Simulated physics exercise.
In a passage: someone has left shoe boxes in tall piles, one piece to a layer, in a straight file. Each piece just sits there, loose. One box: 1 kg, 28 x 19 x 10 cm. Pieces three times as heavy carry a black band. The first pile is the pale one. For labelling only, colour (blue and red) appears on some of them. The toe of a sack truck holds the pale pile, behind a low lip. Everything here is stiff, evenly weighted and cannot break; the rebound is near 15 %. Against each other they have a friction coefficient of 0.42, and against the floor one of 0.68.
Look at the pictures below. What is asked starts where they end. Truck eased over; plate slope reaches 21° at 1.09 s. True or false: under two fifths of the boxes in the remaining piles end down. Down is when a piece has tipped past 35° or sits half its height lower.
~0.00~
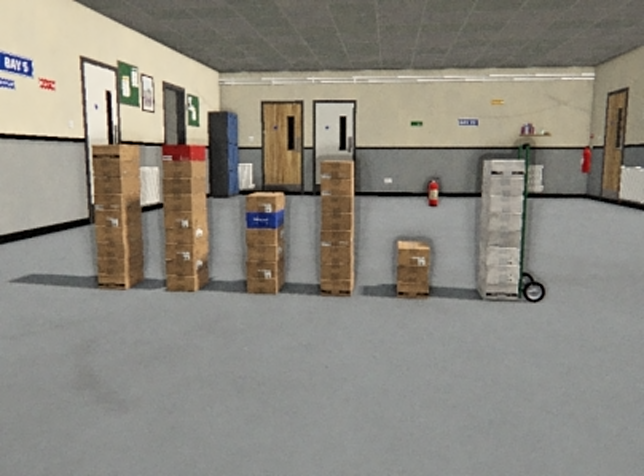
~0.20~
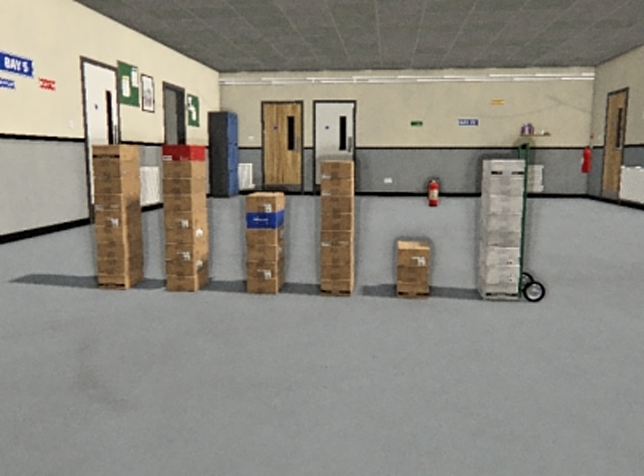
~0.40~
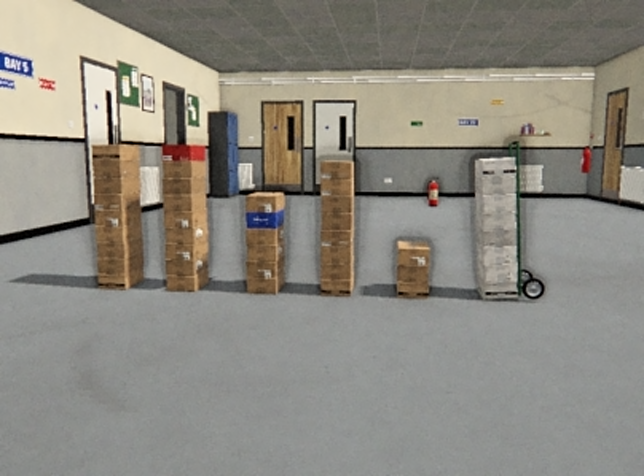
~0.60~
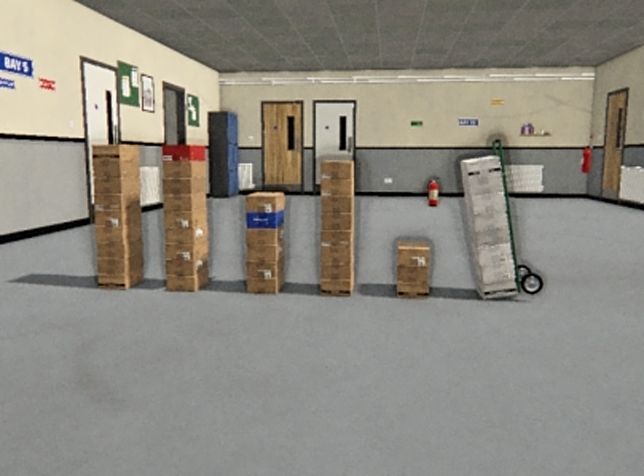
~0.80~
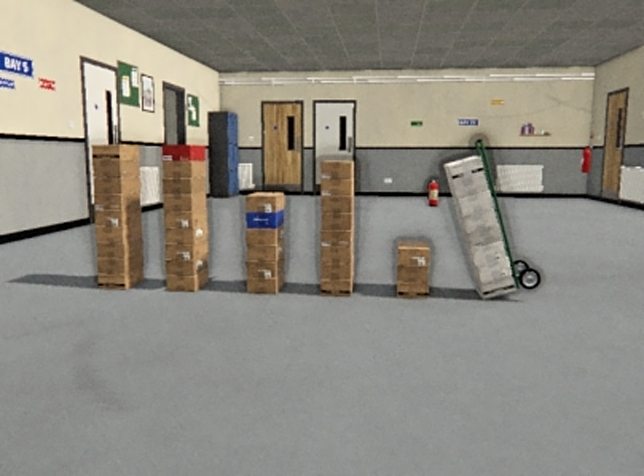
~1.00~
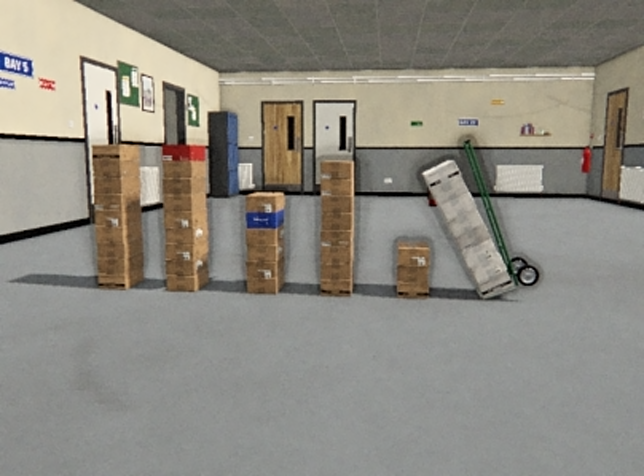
True.
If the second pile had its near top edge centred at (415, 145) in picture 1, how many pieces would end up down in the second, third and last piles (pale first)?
Counts down - second: 9; third: 8; last: 9.
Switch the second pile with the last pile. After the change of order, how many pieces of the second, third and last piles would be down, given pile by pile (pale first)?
In that case second 9, third 8, last 0.
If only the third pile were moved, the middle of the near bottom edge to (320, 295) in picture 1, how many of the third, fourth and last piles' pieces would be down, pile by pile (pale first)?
You'd end with the third pile at 0, the fourth at 0 and the last at 0 down.
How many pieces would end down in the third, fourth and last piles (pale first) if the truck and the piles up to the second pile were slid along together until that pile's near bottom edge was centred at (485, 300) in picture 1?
Down per pile: Third 0, fourth 0, last 0.
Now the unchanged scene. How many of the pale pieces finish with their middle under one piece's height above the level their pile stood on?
The number is 4.
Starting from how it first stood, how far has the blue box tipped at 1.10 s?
Roughly 0°.
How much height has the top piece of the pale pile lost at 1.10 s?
Drop so far: Roughly 10 cm.
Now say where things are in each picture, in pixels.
In the first picture (pixels give the middle of a visible side), truck frame (526, 176) 0° forward; blue box (261, 221); red box (176, 153); none of the others has stirred.
The second picture shows truck frame (526, 176) 0° forward; red box (176, 153).
The third picture shows truck frame (518, 174) 4° forward, top of the pale pile leaning 4°; red box (176, 153); none of the others has stirred.
The fourth picture shows truck frame (504, 172) 10° forward, top of the pale pile leaning 10°; red box (176, 153); none of the others has stirred.
The fifth picture shows truck frame (489, 171) 16° forward, top of the pale pile leaning 17°; red box (176, 153); none of the others has stirred.
The sixth picture shows truck frame (479, 171) 20° forward, top of the pale pile leaning 27°; red box (176, 153); blue box (261, 221); none of the others has stirred.
After 1.10 s, 7 of the pale pile down; none of the 35 other boxes down.
After 1.28 s, 8 of the pale pile down; none of the 35 other boxes down, 1 disturbed.
After 1.72 s, 8 of the pale pile down; none of the 35 other boxes down, 8 disturbed.
In the end (3.2 s), 7 of the pale pile down; none of the 35 other boxes down, 8 disturbed; red box unmoved; blue box unmoved. That is 0 per cent. From the last view, middles, red box near (184, 153), blue box near (266, 218).
